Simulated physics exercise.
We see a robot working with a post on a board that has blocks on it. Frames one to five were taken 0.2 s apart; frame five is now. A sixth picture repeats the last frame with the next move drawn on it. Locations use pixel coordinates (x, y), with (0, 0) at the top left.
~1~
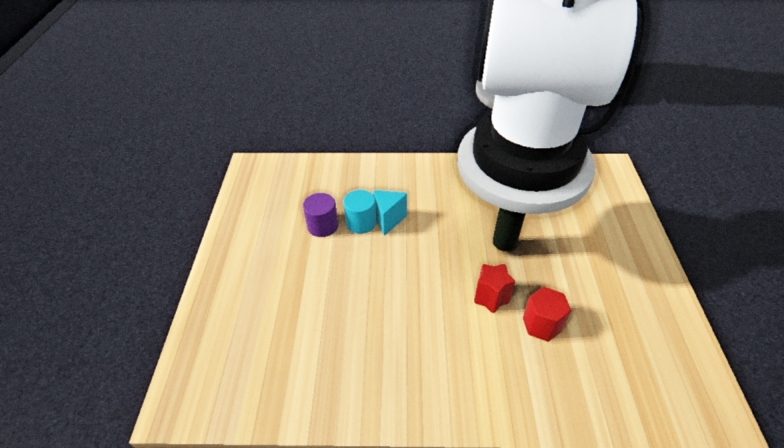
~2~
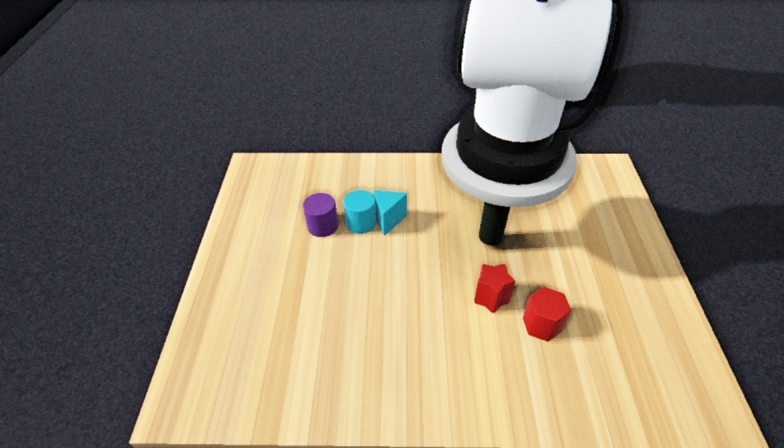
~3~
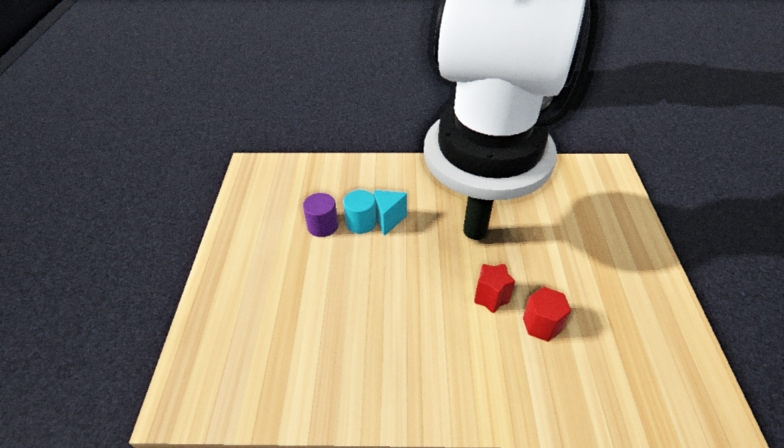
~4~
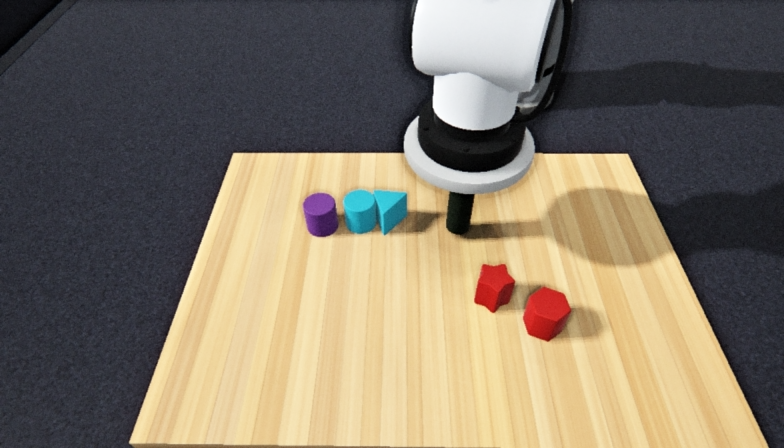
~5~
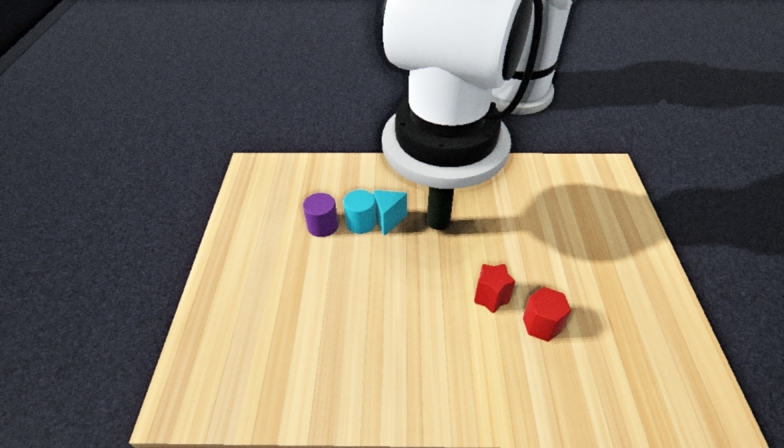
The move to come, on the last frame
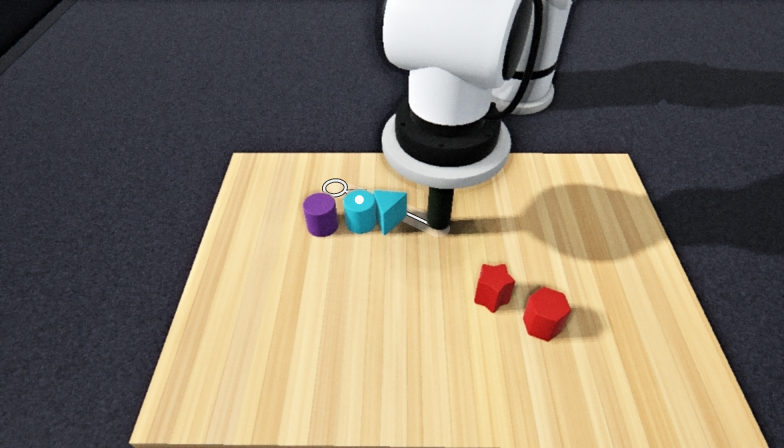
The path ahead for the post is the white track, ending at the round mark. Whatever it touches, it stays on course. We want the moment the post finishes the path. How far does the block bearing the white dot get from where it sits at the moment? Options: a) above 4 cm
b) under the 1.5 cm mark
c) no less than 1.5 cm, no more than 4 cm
c
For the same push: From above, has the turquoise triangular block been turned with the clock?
No.
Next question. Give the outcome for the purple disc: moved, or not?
Displaced, by a centimetre or more.
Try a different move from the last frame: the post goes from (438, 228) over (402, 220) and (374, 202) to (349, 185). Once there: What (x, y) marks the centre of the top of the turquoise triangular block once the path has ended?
Close to (341, 180).
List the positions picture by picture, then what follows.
Post tip (505, 243); block tops, purple disc (319, 203); turquoise disc (359, 200); turquoise triangular block (388, 198), in the first picture.
Post (491, 237); blocks unchanged, in the second picture.
Post (475, 231); blocks unchanged, in the third picture.
Post (458, 226); blocks unchanged, in the fourth picture.
Post (439, 222); purple disc (319, 203); turquoise disc (359, 200); turquoise triangular block (388, 198), in the fifth picture.
Path on the board, from (438, 228) via (386, 205), ending at (335, 188); the dot is on the turquoise disc.
What follows on the original path. One third of the way, post (403, 205); turquoise disc (350, 203); turquoise triangular block (379, 195), turned 30° anticlockwise.
Two thirds of the way, post (368, 192); purple disc (309, 207); turquoise disc (342, 207); turquoise triangular block (351, 187), turned 80° anticlockwise.
At the end, post (334, 182); purple disc (309, 207); turquoise disc (342, 207); turquoise triangular block (343, 185), turned 105° anticlockwise.
